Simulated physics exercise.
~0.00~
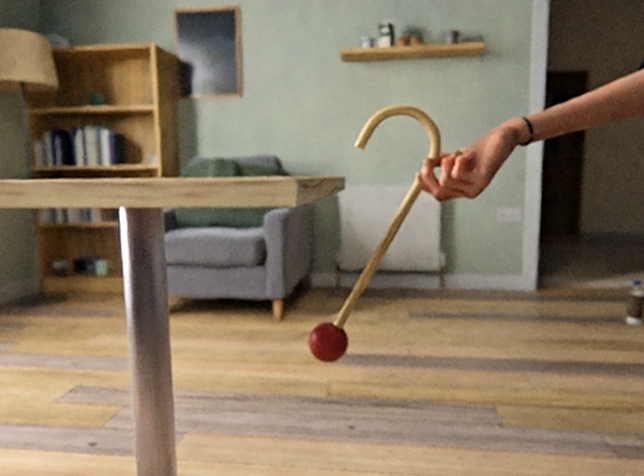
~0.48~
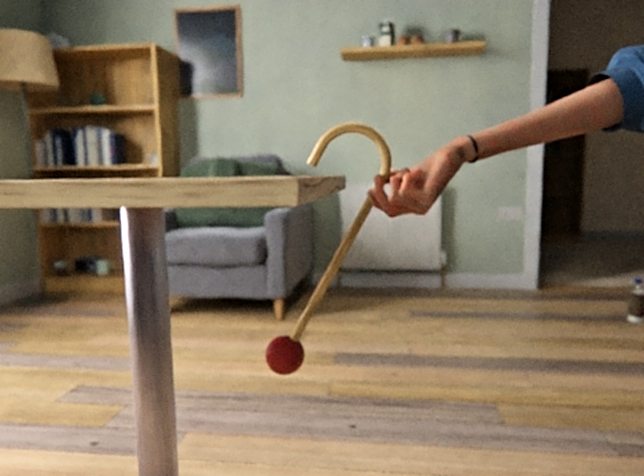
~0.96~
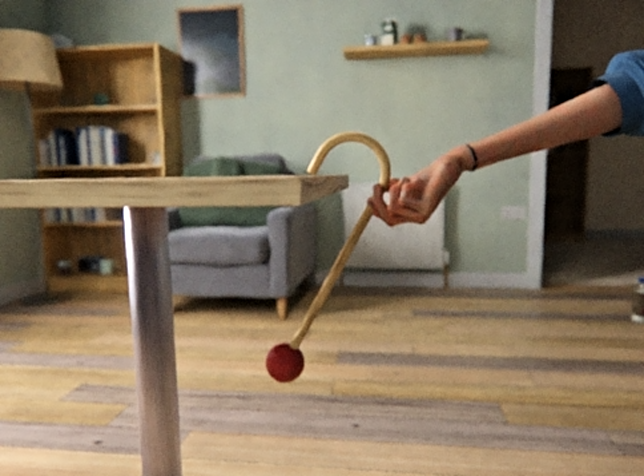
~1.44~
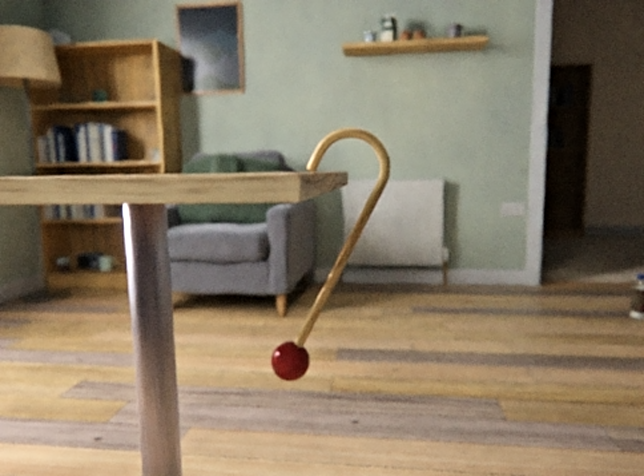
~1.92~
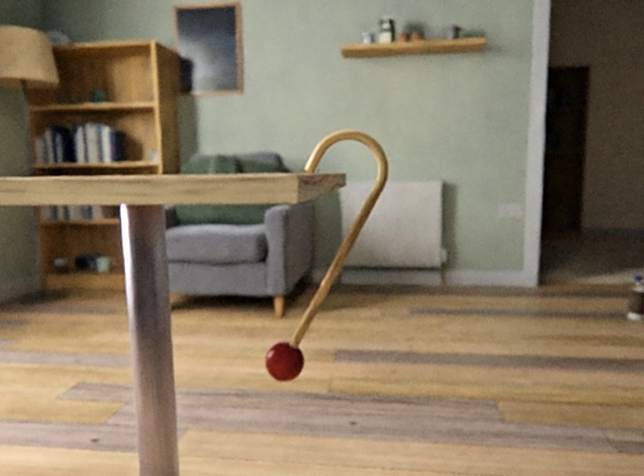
A red-ended hooked stick is placed on a table edge by a hand and stays hanging.
